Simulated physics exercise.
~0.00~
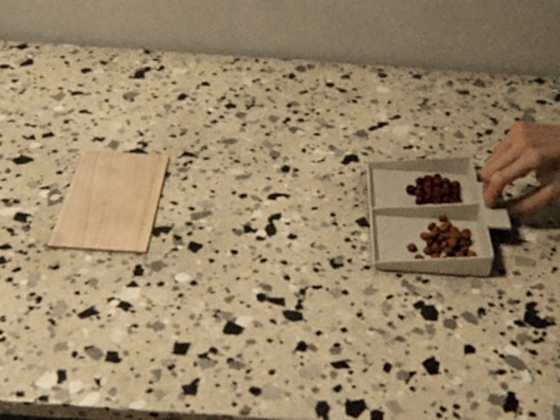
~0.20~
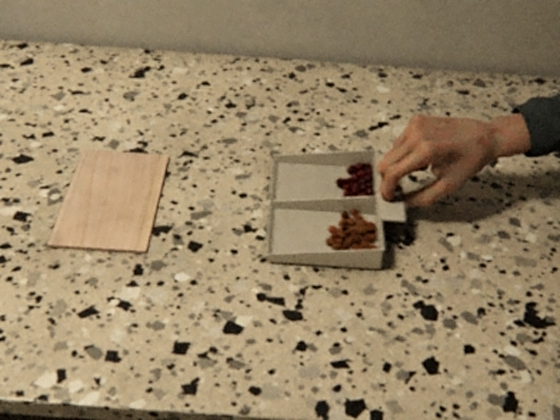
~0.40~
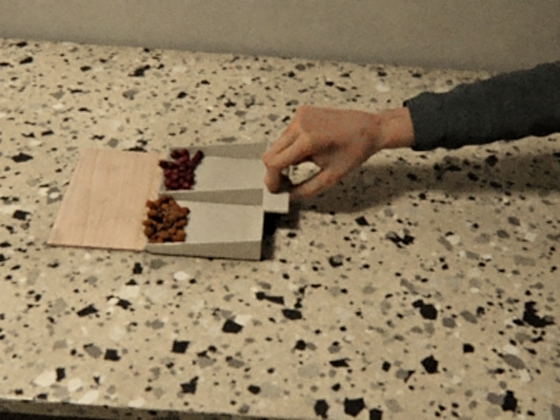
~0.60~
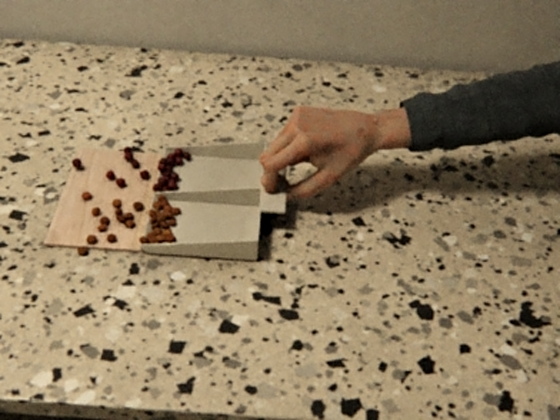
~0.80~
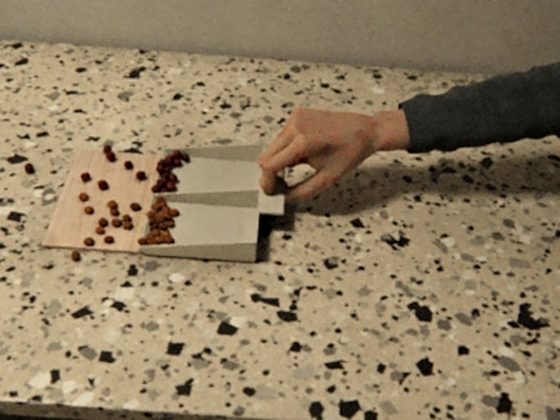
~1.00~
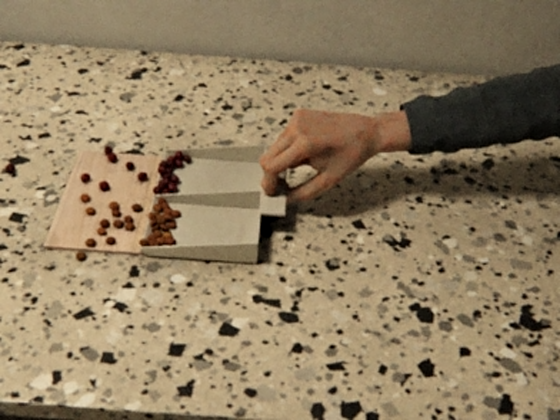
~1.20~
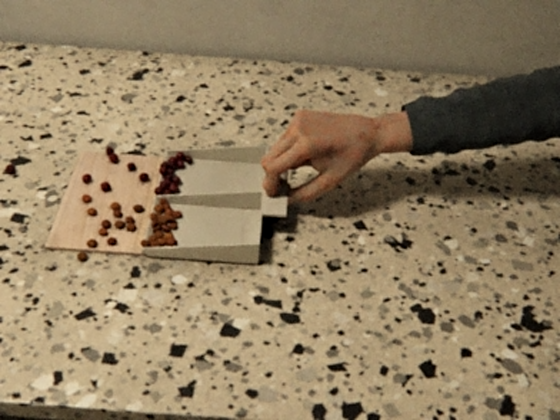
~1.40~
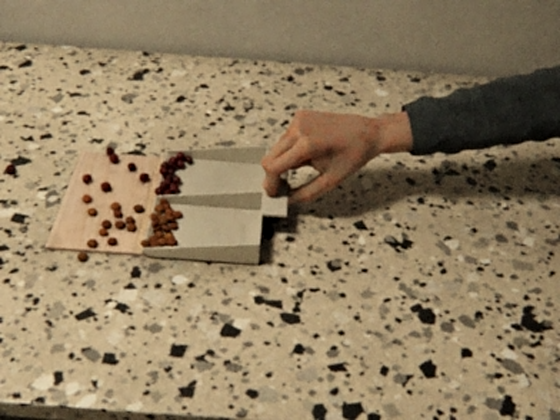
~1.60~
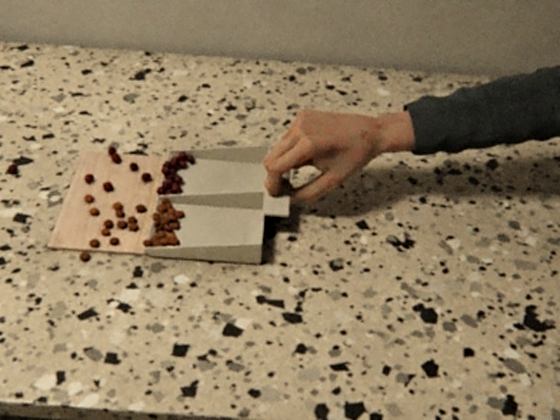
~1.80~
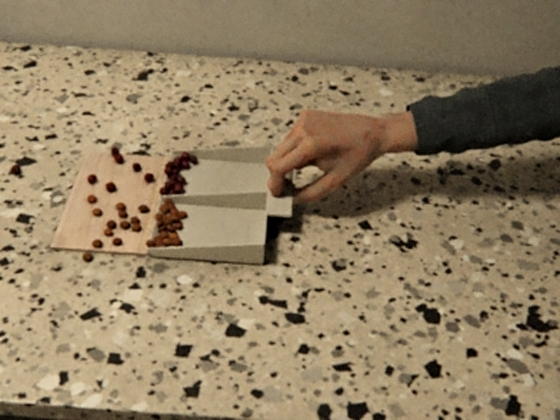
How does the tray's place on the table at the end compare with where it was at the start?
At the start the tray sits on the right side of the table, well apart from the flat wooden board. By the end it is farther left, up against the board.
